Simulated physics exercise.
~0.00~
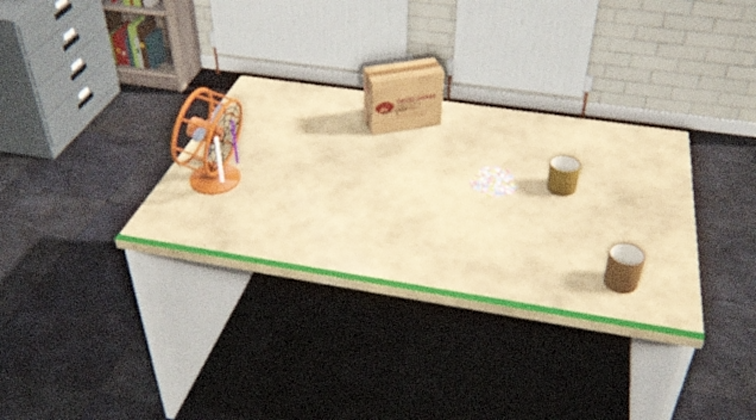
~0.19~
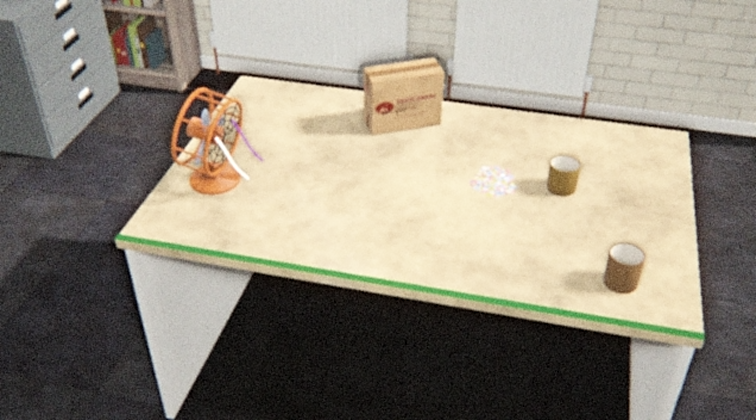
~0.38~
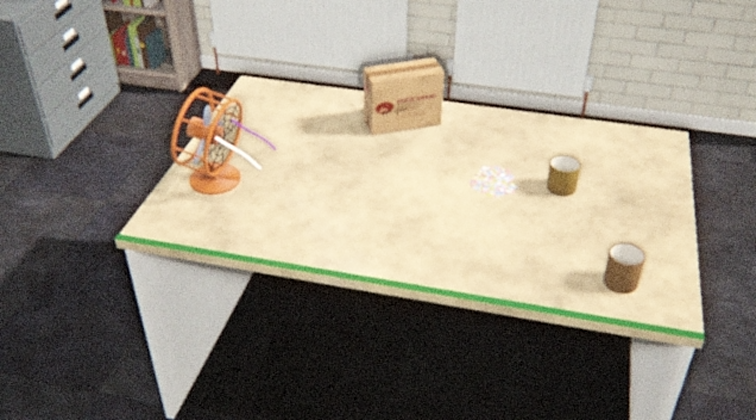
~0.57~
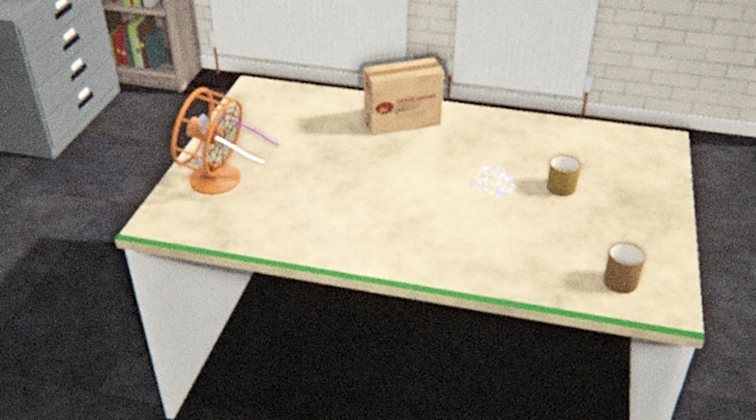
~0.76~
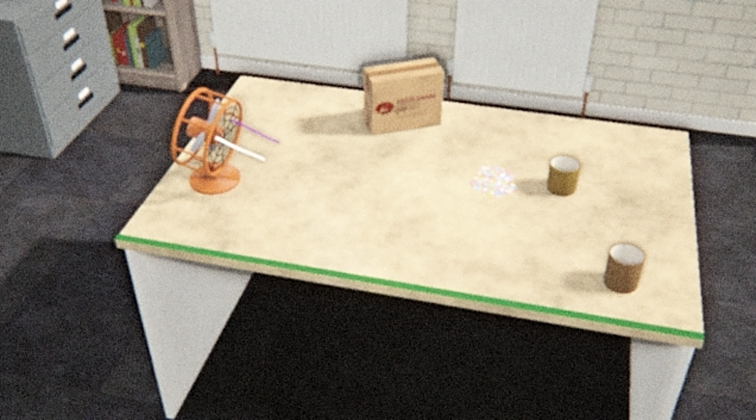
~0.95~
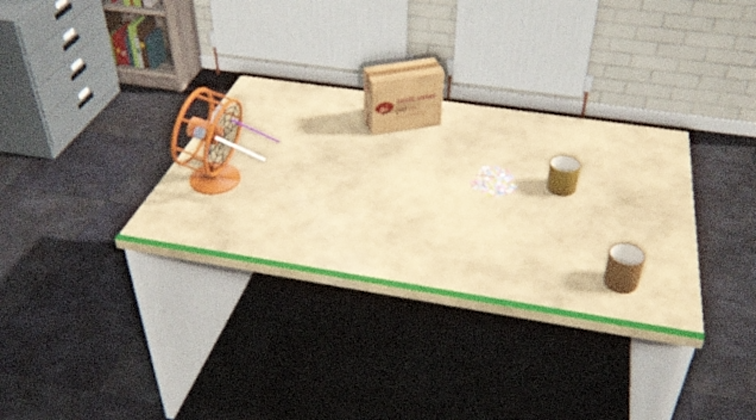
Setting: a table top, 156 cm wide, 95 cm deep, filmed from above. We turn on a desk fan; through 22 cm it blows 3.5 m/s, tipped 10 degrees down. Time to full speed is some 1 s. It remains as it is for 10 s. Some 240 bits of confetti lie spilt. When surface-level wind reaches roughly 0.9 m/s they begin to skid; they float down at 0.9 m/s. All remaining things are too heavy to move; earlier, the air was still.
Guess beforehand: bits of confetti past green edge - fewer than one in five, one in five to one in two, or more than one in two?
Guess: Fewer than one in five.
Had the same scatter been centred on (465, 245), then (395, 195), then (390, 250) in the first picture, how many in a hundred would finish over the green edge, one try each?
Taking the three spots in order, you'd get around 70 percent, 0 percent and 100 percent.
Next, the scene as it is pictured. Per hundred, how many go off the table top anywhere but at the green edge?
The share comes to some 50 per cent.
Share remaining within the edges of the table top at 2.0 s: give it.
Estimated share: Close to 90 percent.
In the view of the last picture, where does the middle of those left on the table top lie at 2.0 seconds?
Near (638, 140).
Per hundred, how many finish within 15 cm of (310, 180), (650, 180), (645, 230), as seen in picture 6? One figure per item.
I would say some 0 %, 15 % and 0 % respectively.
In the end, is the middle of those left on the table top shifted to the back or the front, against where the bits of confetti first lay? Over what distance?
Backward, some 35 cm.
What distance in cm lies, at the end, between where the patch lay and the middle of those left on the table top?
Distance: Approx. 55 cm.
After 2.0 s, 0 % are over the green edge; the middle of those still in play is near (638, 140); 10 % have settled or left.
After 3.2 s, 0 % are over the green edge; the middle of those still in play is near (630, 135); 40 % have settled or left.
After 5.5 s, 0 % are over the green edge; the middle of those still in play is near (632, 134); 49 % have settled or left.
After 10.0 s, at the end, 0 % are over the green edge; the middle of those still in play is near (636, 137).
